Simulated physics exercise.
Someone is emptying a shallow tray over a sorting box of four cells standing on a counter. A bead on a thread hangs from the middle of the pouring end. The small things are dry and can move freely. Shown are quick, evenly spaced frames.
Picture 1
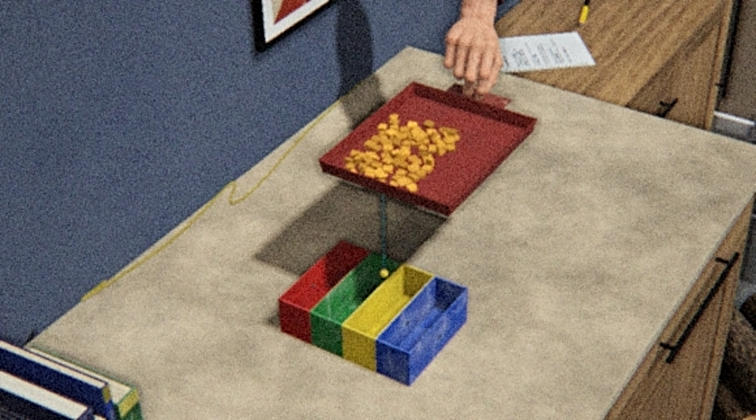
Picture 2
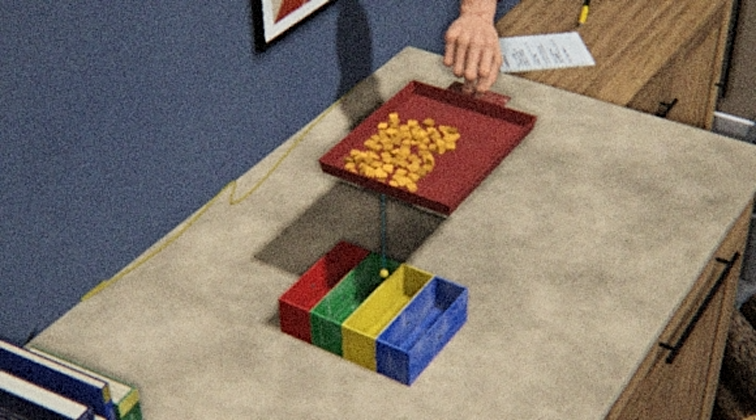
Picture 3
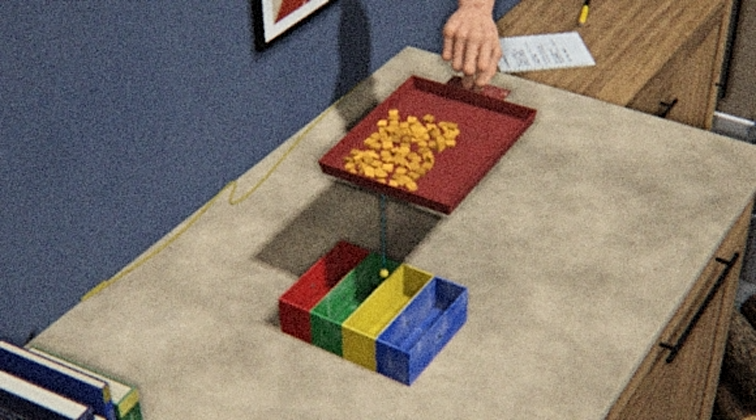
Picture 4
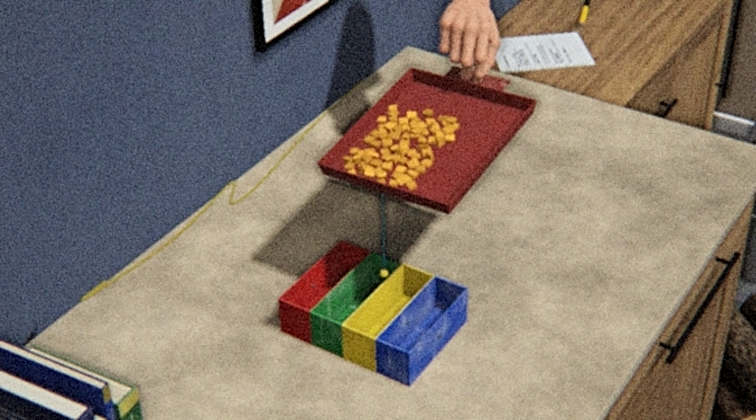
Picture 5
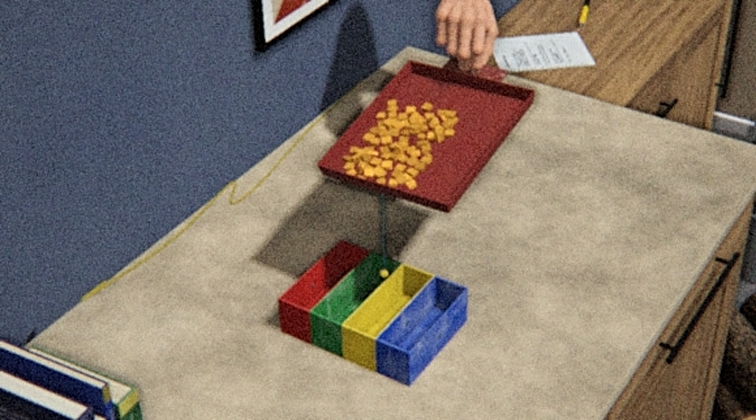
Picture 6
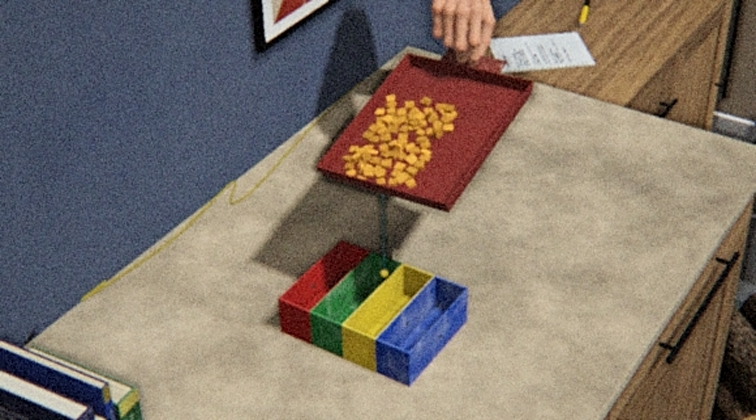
Hand gradually tilting a shallow red tray of small orange crackers toward its left corner above a four-coloured sorting box.
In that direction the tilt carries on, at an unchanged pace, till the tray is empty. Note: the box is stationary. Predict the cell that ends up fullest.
I would say the red cell.
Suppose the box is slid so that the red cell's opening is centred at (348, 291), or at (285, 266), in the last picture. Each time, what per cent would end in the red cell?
The first try yields 30% and the second yields 10%.
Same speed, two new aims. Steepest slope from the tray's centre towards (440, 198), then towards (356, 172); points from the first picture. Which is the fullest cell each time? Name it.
Case 1 goes to the blue one, case 2 to the cell in red.
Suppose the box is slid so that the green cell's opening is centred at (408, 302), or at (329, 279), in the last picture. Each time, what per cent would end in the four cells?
Estimates in order: 10 percent, 100 percent.
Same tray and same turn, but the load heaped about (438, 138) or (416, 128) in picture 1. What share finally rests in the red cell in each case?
Roughly 50 and 70 percent, in that order.
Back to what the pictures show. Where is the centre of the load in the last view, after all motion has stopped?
Around (323, 311).
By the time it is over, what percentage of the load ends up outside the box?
20 per cent.
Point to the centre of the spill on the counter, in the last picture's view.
Near (253, 301).
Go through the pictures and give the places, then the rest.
Corners of the pouring end near (323, 159) and (449, 203), level; middle of the load near (402, 156), small crackers; bead on its thread near (384, 274); red cell near (295, 318); green cell near (327, 331); yellow cell near (359, 345); blue cell near (393, 359), in the first picture.
Corners of the pouring end near (322, 159) and (449, 203), level; middle of the load near (402, 155), in the second picture.
Corners of the pouring end near (322, 160) and (448, 202), tipped barely, lowest at the left corner; middle of the load near (402, 153), in the third picture.
Corners of the pouring end near (321, 162) and (448, 202), tipped a little, lowest at the left corner; middle of the load near (402, 151), in the fourth picture.
Corners of the pouring end near (321, 163) and (447, 201), tipped a little, lowest at the left corner; middle of the load near (401, 148), in the fifth picture.
Corners of the pouring end near (320, 165) and (446, 201), tipped clearly, lowest at the left corner; middle of the load near (401, 145); red cell near (295, 318); green cell near (327, 331); yellow cell near (359, 345); blue cell near (393, 359), in the sixth picture.
Shortly afterwards, tray tipped steeply; the whole lot on the tray.
Next, tray tipped past a quarter turn; near a third on the tray; near a quarter in the red cell; only a few in the green cell; near a third falling or outside the box.
Some moments later, tray tipped past a quarter turn; near two thirds in the red cell; near a quarter in the green cell; only a few in the yellow cell; near a quarter falling or outside the box.
In the end, tray tipped past a quarter turn; near two thirds in the red cell; near a quarter in the green cell; only a few in the yellow cell; none at all in the blue cell; near a quarter outside the box.
